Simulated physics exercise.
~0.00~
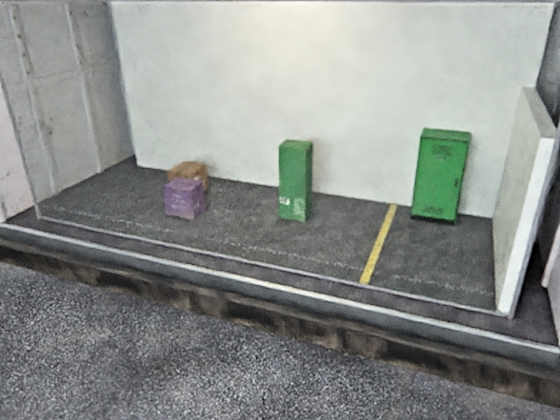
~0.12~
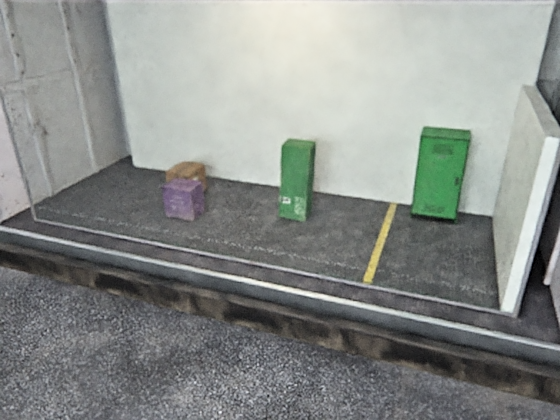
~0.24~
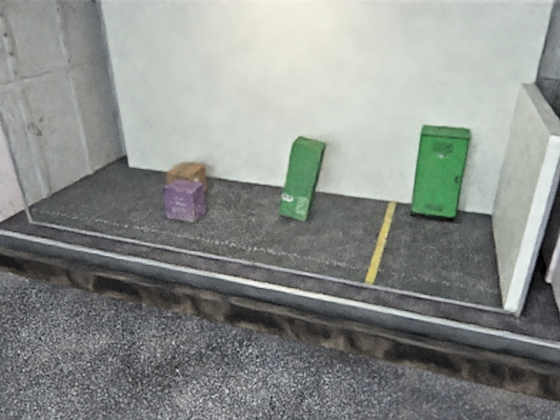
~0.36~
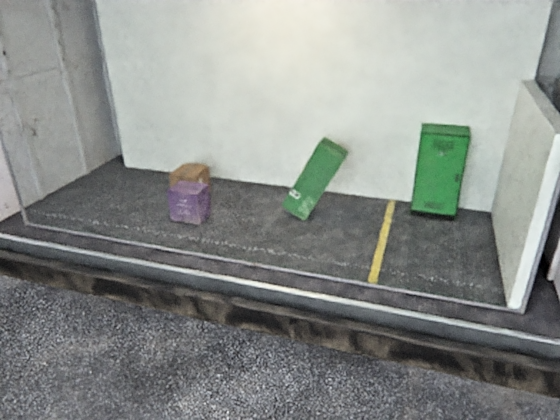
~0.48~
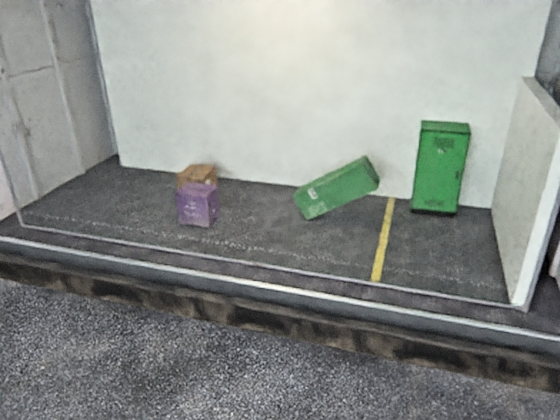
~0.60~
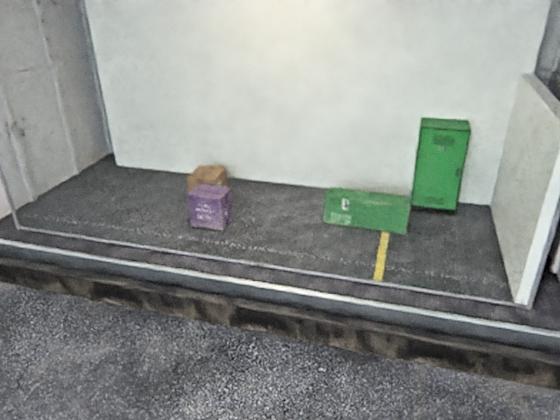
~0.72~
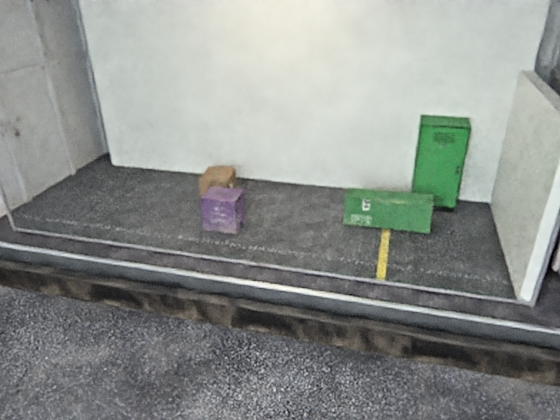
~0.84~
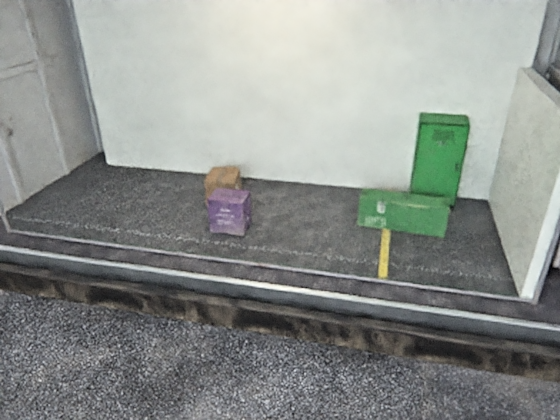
A green tall box tips over and slides right across the yellow line, two cartons sliding short.
